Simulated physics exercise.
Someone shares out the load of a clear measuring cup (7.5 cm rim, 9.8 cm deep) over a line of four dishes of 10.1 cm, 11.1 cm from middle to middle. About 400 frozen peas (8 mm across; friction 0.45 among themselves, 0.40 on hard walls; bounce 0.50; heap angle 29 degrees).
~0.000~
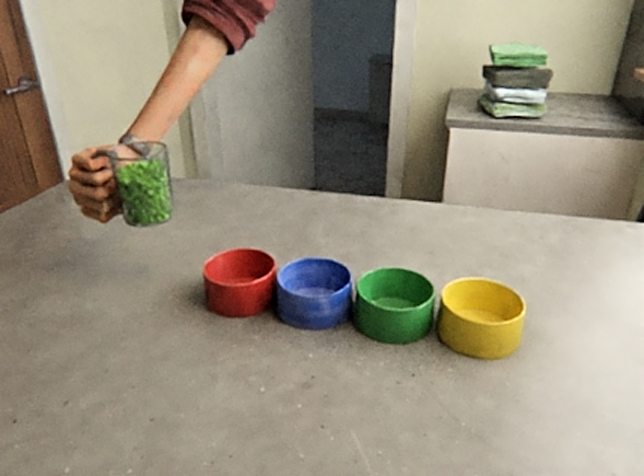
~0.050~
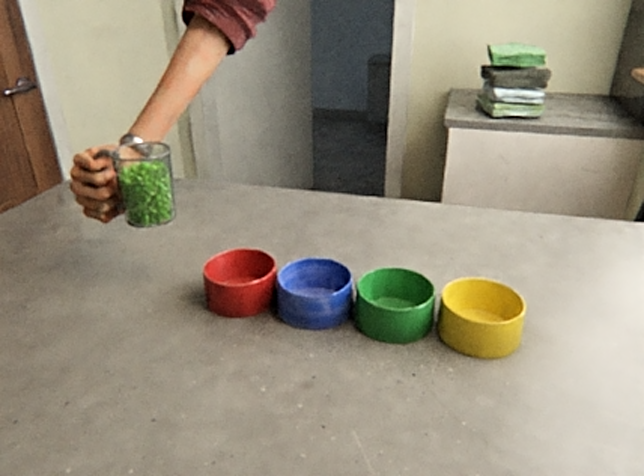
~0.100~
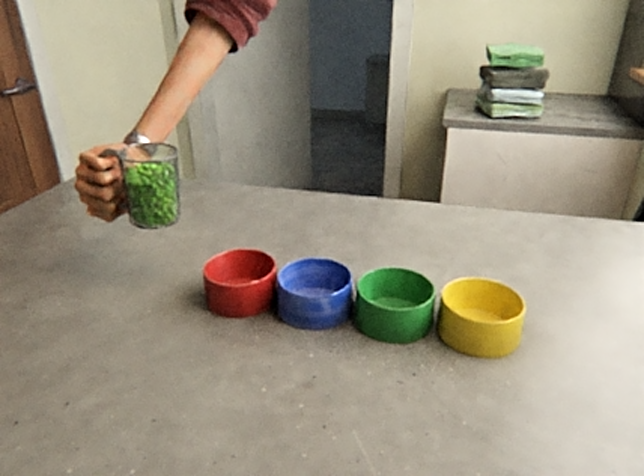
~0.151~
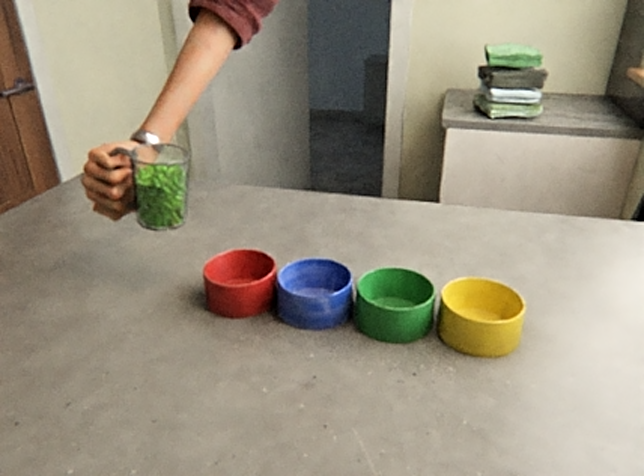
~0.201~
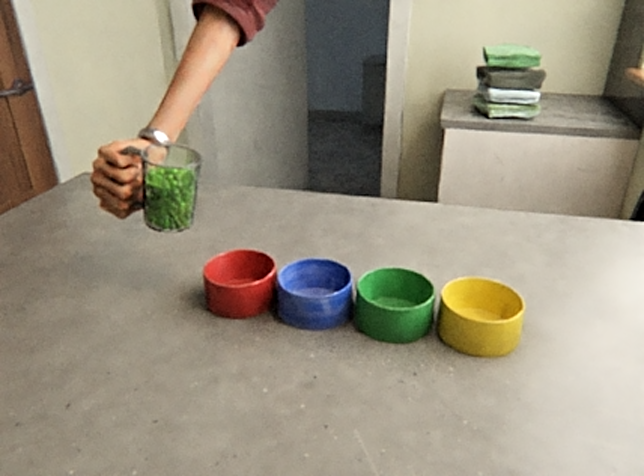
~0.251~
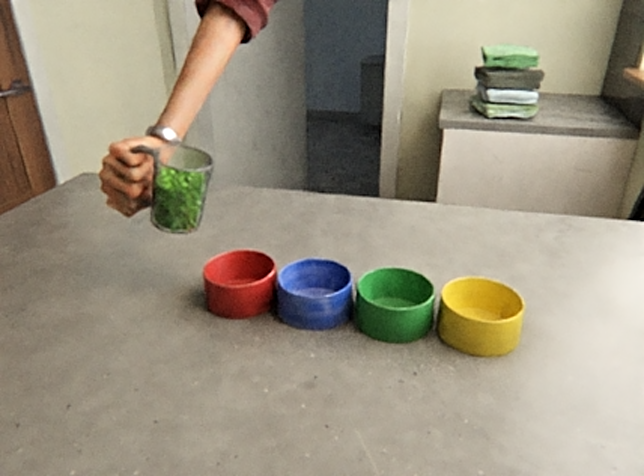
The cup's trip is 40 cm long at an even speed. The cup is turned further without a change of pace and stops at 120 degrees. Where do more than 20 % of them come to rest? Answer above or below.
Red: Below, blue: Below, green: Below, yellow: Above, counter: Below.
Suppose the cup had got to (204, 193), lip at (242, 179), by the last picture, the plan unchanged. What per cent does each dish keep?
Red 0, blue 0, green 0, yellow 90.
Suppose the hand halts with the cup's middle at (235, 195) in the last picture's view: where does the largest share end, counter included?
Most goes to: Blue.
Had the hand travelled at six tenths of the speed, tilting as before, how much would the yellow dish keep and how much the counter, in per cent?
In that case yellow 0, counter 10.
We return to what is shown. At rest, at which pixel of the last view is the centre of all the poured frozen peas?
At about (483, 316).
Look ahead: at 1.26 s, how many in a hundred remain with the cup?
Some 95 per cent of the load.
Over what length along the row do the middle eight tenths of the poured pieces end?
Roughly 6 cm.
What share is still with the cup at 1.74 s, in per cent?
Roughly 0 per cent.
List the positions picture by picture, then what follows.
Cup at (144, 184), tilt 0 degrees, lip at (163, 152), moved 0.0 cm; middle of the pieces at (146, 196); red dish at (240, 266); blue dish at (315, 276); green dish at (395, 288); yellow dish at (483, 300), in the first frame.
Cup at (146, 185), tilt 1 degrees, lip at (166, 153), moved 0.3 cm; middle of the pieces at (148, 197), in the second frame.
Cup at (152, 186), tilt 3 degrees, lip at (173, 156), moved 1.2 cm; middle of the pieces at (153, 198), in the third frame.
Cup at (161, 187), tilt 7 degrees, lip at (186, 159), moved 2.6 cm; middle of the pieces at (162, 199), in the fourth frame.
Cup at (170, 189), tilt 12 degrees, lip at (198, 163), moved 4.1 cm; middle of the pieces at (170, 200), in the fifth frame.
Cup at (180, 190), tilt 16 degrees, lip at (210, 167), moved 5.5 cm; middle of the pieces at (179, 202); red dish at (240, 267); blue dish at (315, 277); green dish at (396, 287); yellow dish at (482, 298). The cup turns about 80 degrees a second and travels 29 cm a second, in the sixth frame.
After 0.85 s, tilt 64 degrees; cup holds 100 %.
After 1.26 s, tilt 98 degrees; cup holds 95 %.
After 1.74 s, tilt 120 degrees; cup holds 0 %, yellow 95 %.
By 2.3 s all is still; red 0 %, blue 0 %, green 0 %, yellow 100 %, counter 0 %.
